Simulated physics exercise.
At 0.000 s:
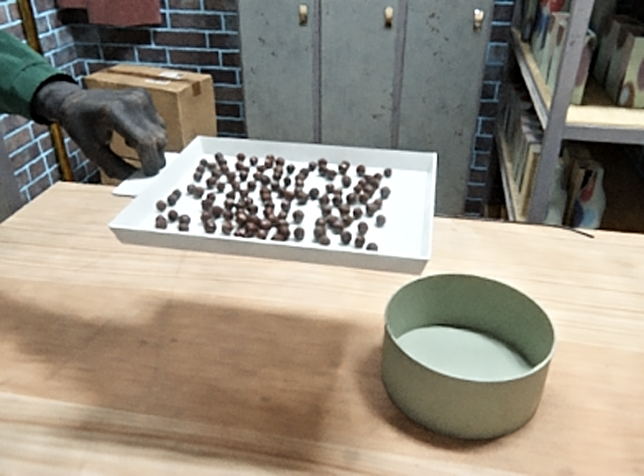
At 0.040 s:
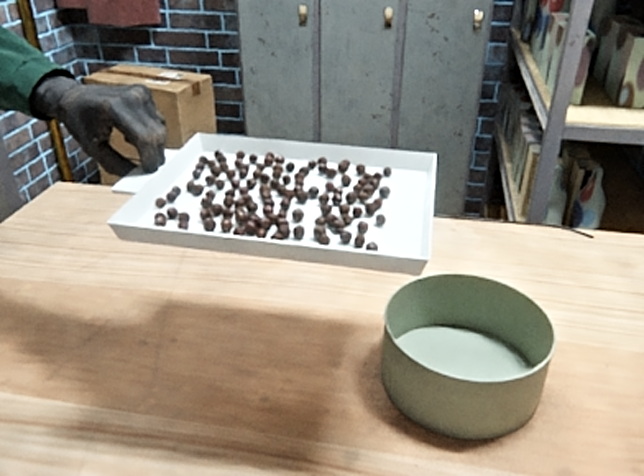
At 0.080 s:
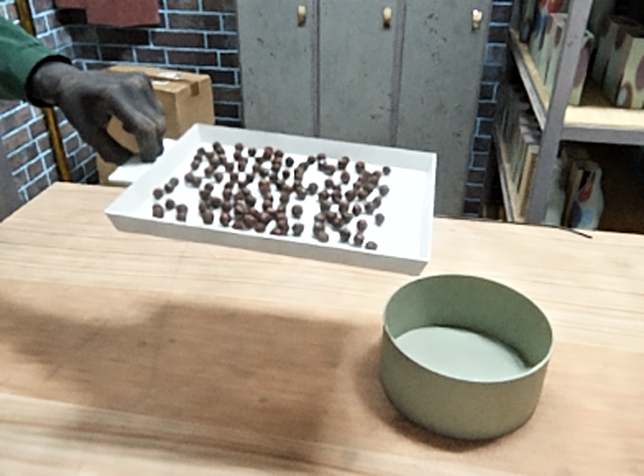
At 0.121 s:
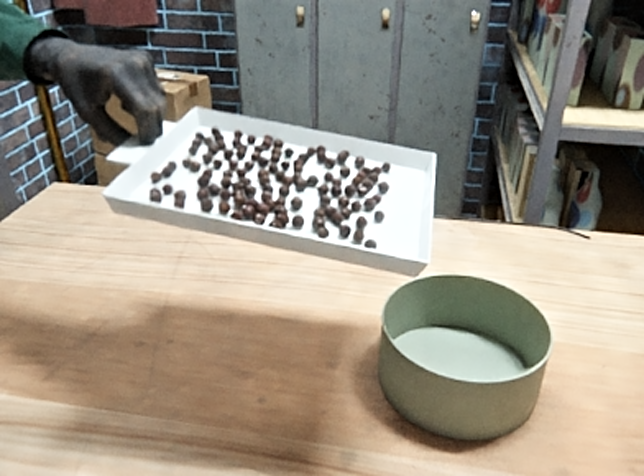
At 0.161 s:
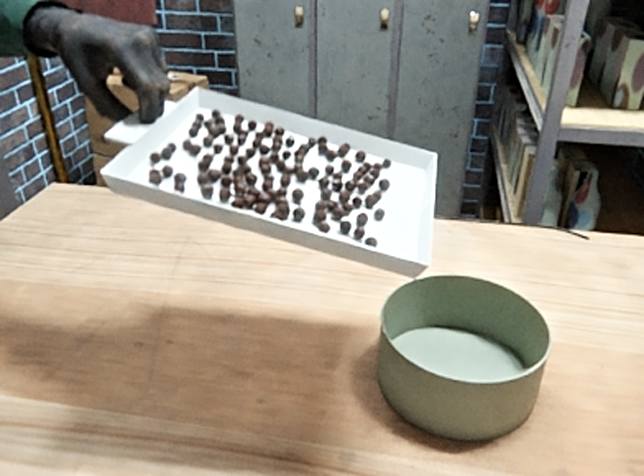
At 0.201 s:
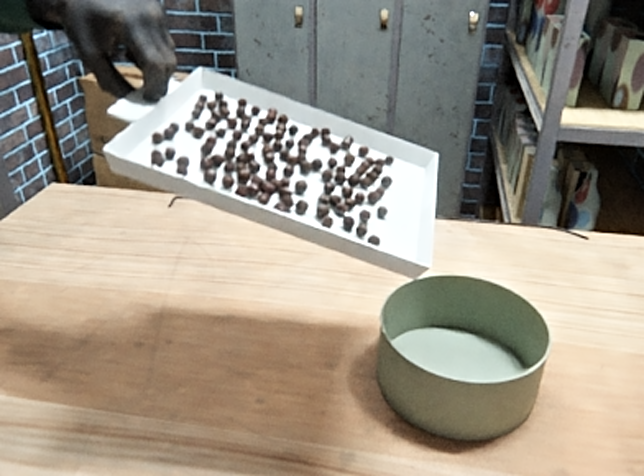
White tray of small dark brown balls tilting steadily as a dark-gloved hand raises its left end beside a green pot.
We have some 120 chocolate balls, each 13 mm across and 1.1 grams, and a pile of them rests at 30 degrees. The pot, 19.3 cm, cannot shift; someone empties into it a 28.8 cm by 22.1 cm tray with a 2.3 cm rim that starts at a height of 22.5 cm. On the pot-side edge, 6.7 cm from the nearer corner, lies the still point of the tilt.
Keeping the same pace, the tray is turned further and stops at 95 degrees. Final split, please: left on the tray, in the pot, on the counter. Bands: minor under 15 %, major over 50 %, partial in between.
Result: Tray: A small portion, pot: The main portion, counter: A middle portion.
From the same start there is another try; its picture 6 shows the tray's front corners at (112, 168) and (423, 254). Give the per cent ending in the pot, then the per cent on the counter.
Per cent by place - pot 80, counter 20.
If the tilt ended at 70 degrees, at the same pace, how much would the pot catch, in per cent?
In that case it comes to about 30 in a hundred.
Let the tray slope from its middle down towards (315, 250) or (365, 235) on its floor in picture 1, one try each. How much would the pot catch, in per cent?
Some 0 and 10 per cent.
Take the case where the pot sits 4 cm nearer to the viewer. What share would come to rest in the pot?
Expect something close to 85 per cent.
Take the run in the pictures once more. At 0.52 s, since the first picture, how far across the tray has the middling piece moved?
I'd say close to 11 centimetres.
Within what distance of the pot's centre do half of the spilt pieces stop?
Some 20 cm, give or take.
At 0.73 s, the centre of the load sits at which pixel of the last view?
Near (448, 230).
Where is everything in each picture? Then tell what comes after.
The first picture shows tray tilt 0 degrees, front corners at (118, 223) and (422, 254); middle of the pieces at (282, 192); pot at (469, 320).
The second picture shows tray tilt 1 degrees, front corners at (117, 219) and (422, 254); middle of the pieces at (282, 190).
The third picture shows tray tilt 3 degrees, front corners at (114, 209) and (422, 255), lowest corner right front; middle of the pieces at (281, 185).
The fourth picture shows tray tilt 7 degrees, front corners at (112, 191) and (422, 257), lowest corner right front; middle of the pieces at (280, 176).
The fifth picture shows tray tilt 12 degrees, front corners at (112, 170) and (423, 258), lowest corner right front; middle of the pieces at (281, 165).
The sixth picture shows tray tilt 17 degrees, front corners at (114, 148) and (424, 260), lowest corner right front; middle of the pieces at (284, 155); pot at (464, 321). Its pace works out near 120 degrees a second.
After 0.52 s, tilt 56 degrees; the tray holds 100 %, the pot 0 %.
After 0.73 s, tilt 81 degrees; the tray holds 75 %, the pot 0 %.
After 1.05 s, tilt 95 degrees; the tray holds 0 %, the pot 50 %.
In the end, at 1.9 s, tray 0 %, pot 65 %, counter 35 %.
